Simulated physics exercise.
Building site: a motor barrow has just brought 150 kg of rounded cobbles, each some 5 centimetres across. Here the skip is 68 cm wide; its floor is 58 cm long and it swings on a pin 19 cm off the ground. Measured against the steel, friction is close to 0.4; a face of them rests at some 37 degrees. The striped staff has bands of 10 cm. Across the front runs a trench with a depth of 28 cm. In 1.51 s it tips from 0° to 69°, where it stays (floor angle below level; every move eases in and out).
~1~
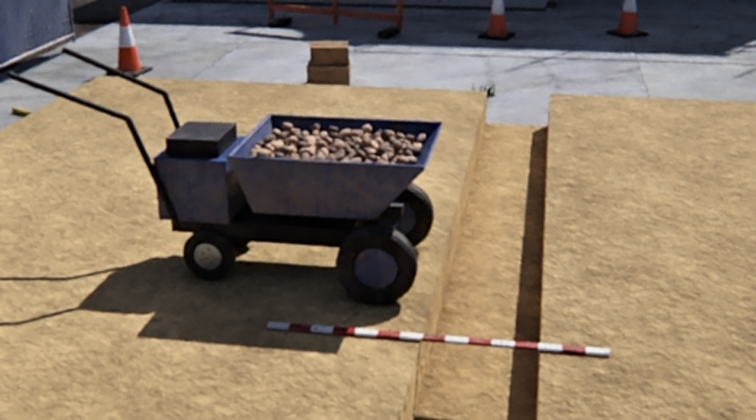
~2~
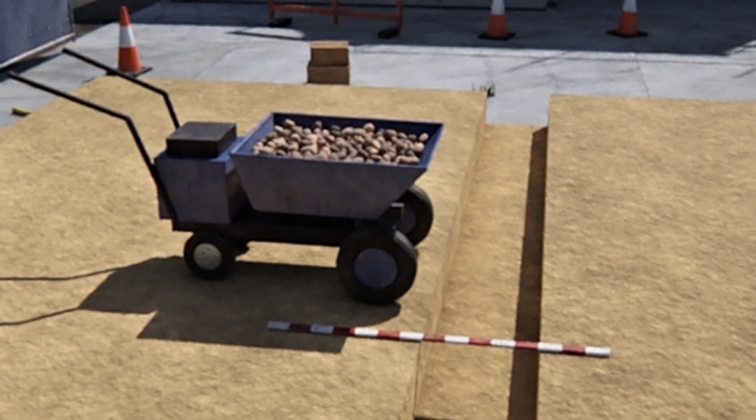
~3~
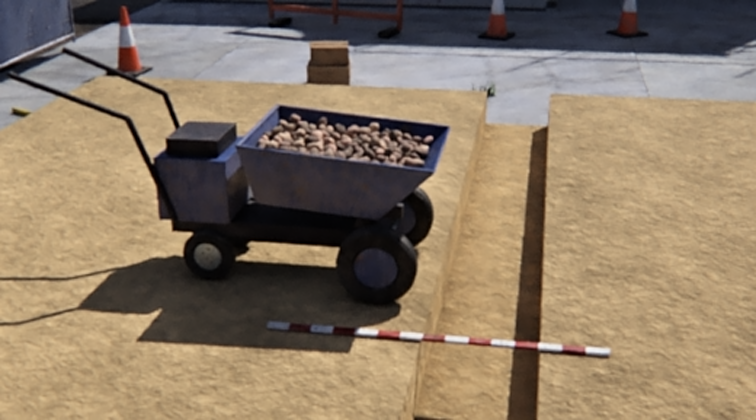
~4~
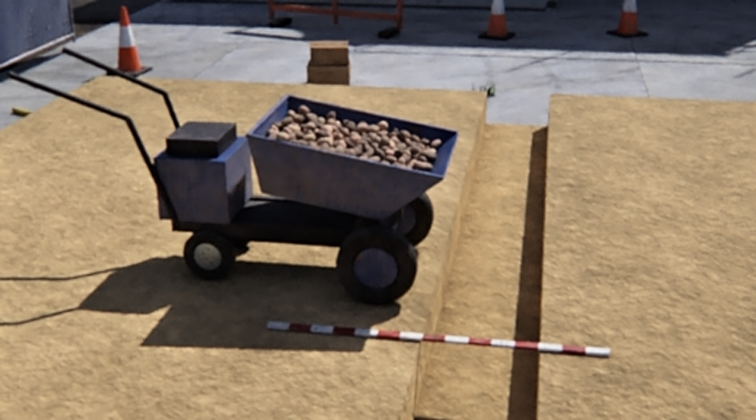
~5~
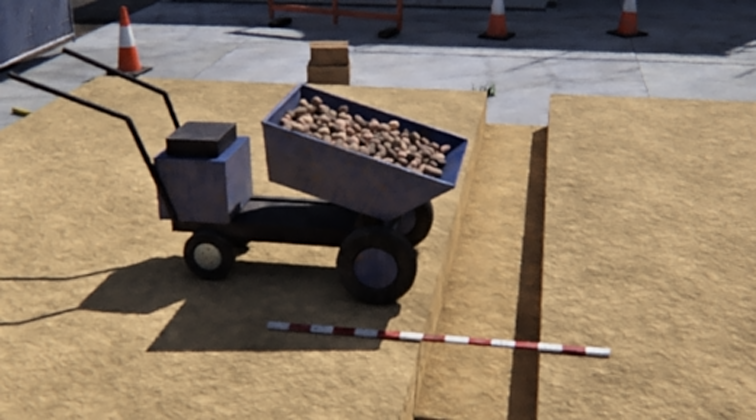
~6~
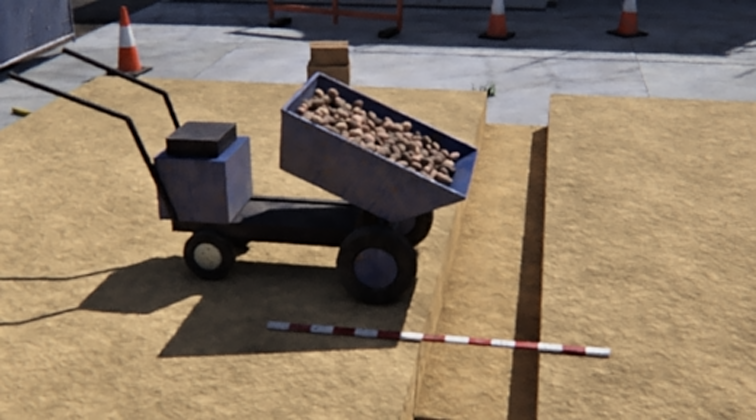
At the start, a motor barrow loaded with rounded cobbles stands on sandy ground, its skip level, beside a trench and a red-and-white striped staff. The skip's left end then rises slowly, and it tilts steadily down toward the trench on the right, ending clearly slanted with the cobbles still inside.
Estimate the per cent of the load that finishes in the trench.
Roughly 69 percent.
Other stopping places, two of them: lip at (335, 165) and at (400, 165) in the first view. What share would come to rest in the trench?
Around 95% for the first place and 95% for the second.
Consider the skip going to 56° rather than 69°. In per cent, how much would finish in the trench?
With that change, near 55 per cent.
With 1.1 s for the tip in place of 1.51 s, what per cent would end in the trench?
I'd put it at roughly 65 per cent.
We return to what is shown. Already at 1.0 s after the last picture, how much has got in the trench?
Roughly 30 percent of the load.
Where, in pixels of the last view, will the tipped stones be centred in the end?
(524, 315).
Then, 0.5 s after the last picture the floor is at 58°, 99 % in the skip, 1 % in the trench; the foremost stones are at (504, 229).
Then, 1.0 s after the last picture the floor is at 69°, 52 % in the skip, 31 % in the trench, 18 % past the trench; the foremost stones are at (613, 277).
Then, 1.4 s after the last picture the floor is at 69°, 20 % in the skip, 49 % in the trench, 31 % past the trench; the foremost stones are at (693, 294).
Then, 3.3 s after the last picture the floor is at 69°, 0 % in the skip, 69 % in the trench, 31 % past the trench; the foremost stones are at (732, 299).
